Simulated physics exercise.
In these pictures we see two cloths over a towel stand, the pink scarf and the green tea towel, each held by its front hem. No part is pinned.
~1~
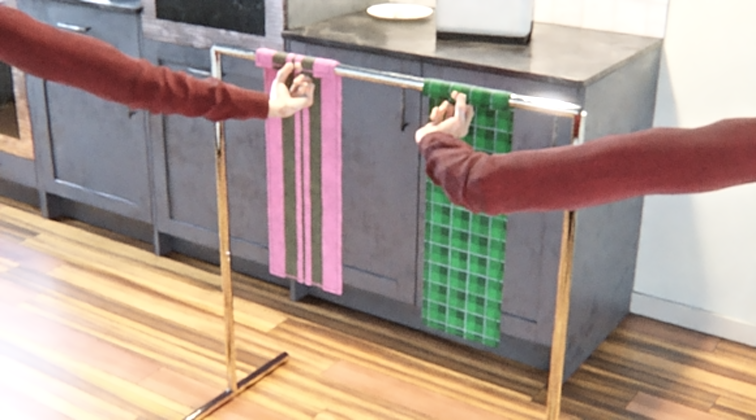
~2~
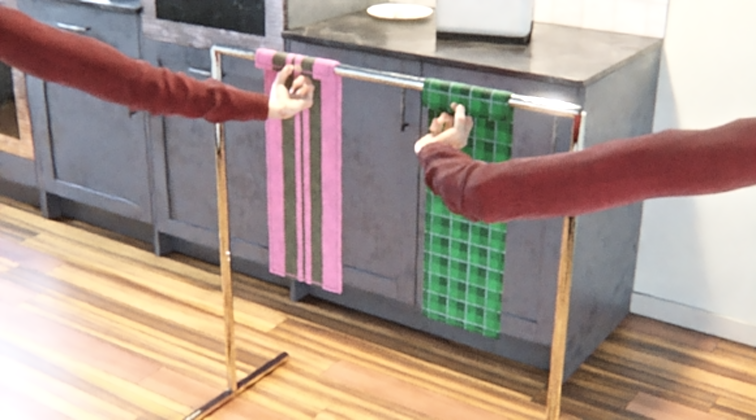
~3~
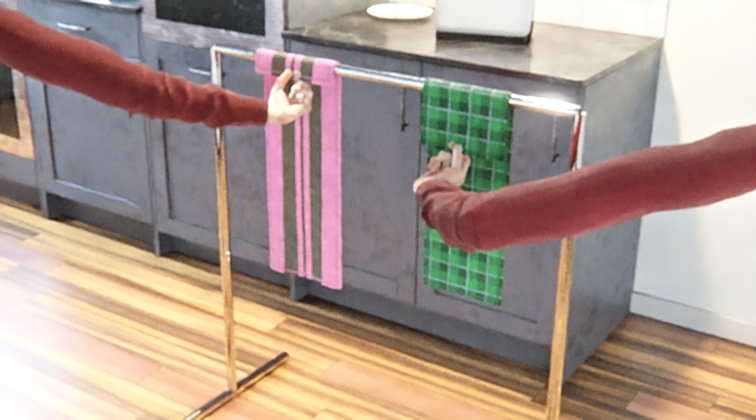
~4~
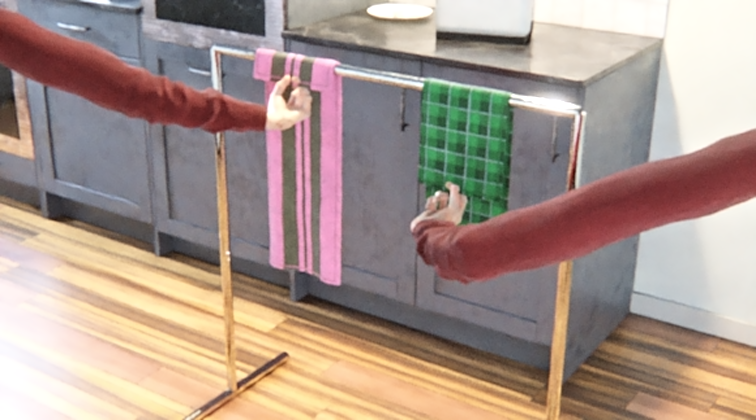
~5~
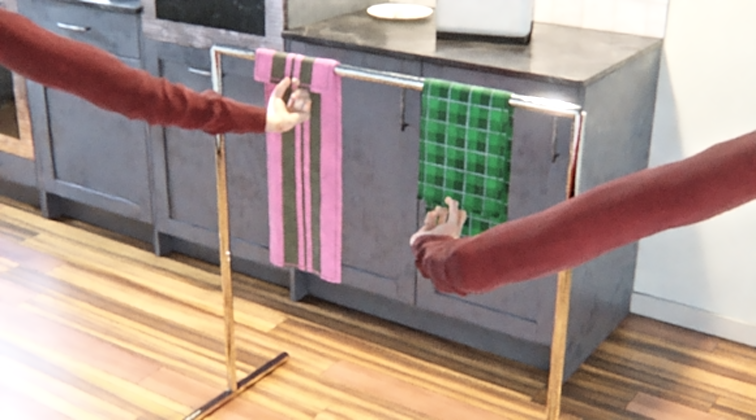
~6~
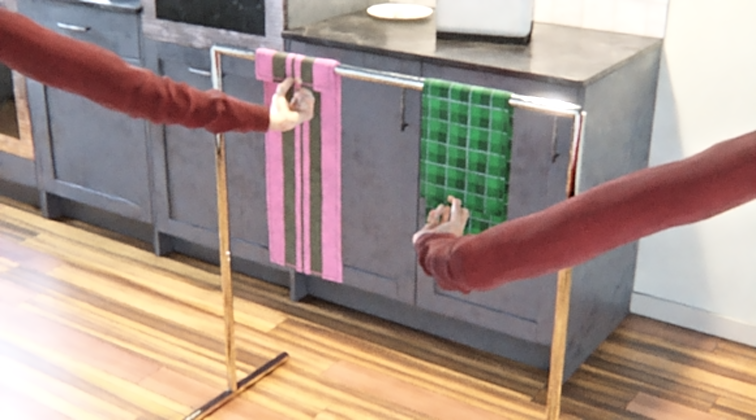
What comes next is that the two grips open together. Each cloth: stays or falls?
One by one: The pink scarf most likely comes down; the green tea towel most likely stays up.
Then, 0.42 s on from there, scarf clear of the rail and dropping near (307, 315); tea towel as it was left.
Then, 0.78 s on from there, scarf in a heap on the floor; tea towel as it was left.
In the end, scarf in a heap on the floor; tea towel as it was left. The pink scarf slides off and the green tea towel hangs there.
